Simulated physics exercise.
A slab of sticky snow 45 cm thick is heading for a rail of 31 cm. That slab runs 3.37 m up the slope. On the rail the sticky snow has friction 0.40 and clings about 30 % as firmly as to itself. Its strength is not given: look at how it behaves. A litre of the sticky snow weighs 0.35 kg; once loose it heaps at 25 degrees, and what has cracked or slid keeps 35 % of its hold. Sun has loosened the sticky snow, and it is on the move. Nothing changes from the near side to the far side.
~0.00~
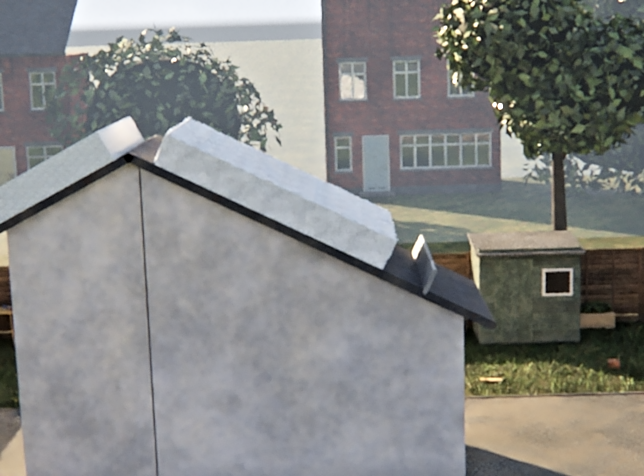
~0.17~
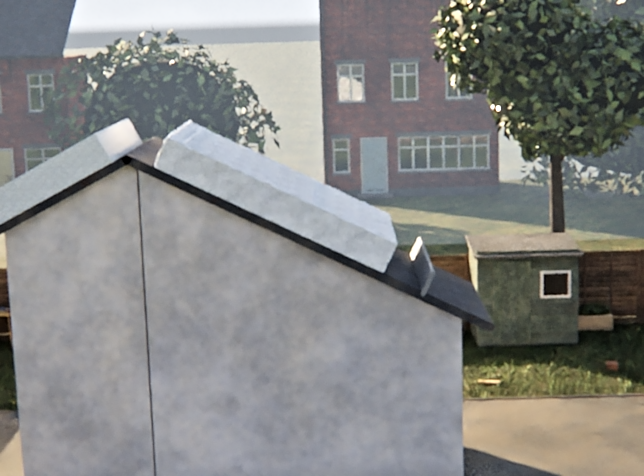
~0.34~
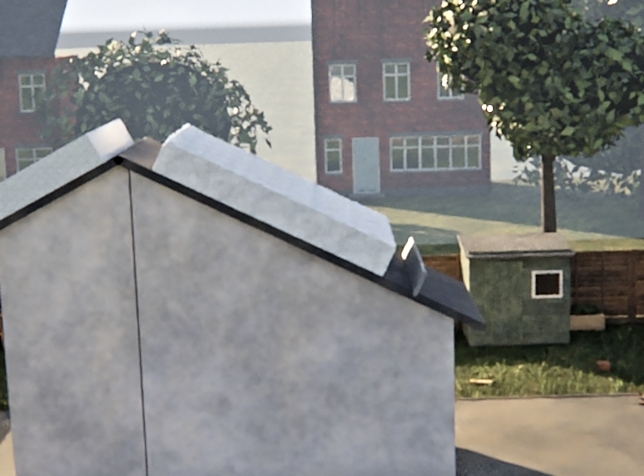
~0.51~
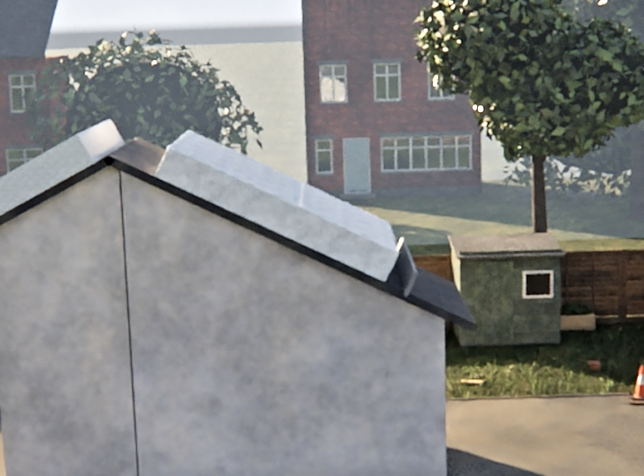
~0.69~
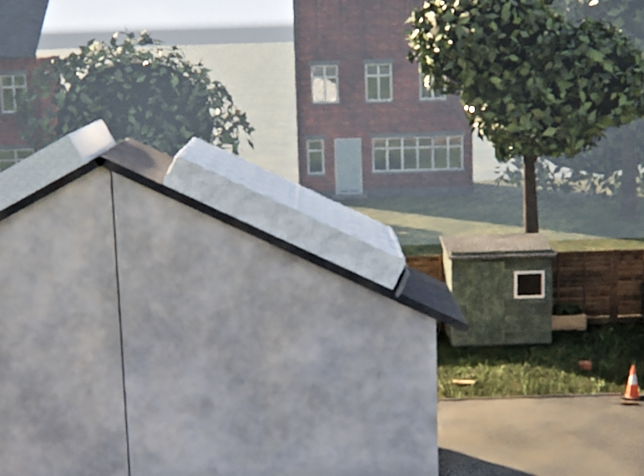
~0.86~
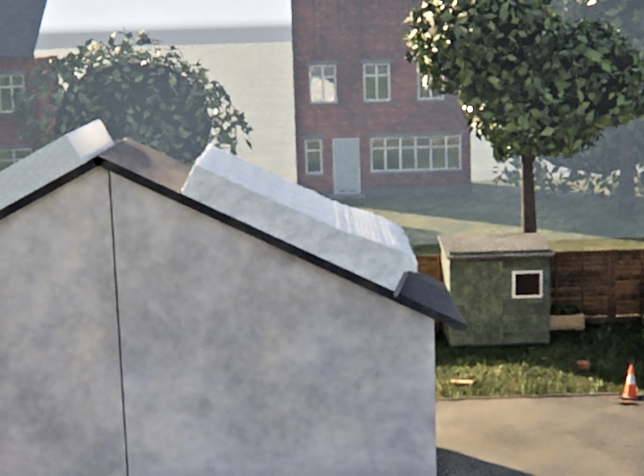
Slab of snow sliding slowly down the right slope of a grey building's roof, its lower end pushing over a small upright rail.
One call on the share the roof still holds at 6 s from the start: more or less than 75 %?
Expect less than 75 %.
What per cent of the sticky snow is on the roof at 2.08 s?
About 80 %.
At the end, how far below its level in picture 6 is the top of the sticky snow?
About 0.5 m.
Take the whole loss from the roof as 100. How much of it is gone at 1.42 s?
About 0 %.
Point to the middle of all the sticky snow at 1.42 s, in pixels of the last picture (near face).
Around (352, 250).
After 1.42 s, 99 % of the snow is on the roof.
After 2.08 s, 80 % of the snow is on the roof.
After 2.74 s, 69 % of the snow is on the roof.
After 3.40 s, 66 % of the snow is on the roof.
After 6.00 s, 65 % of the snow is on the roof.
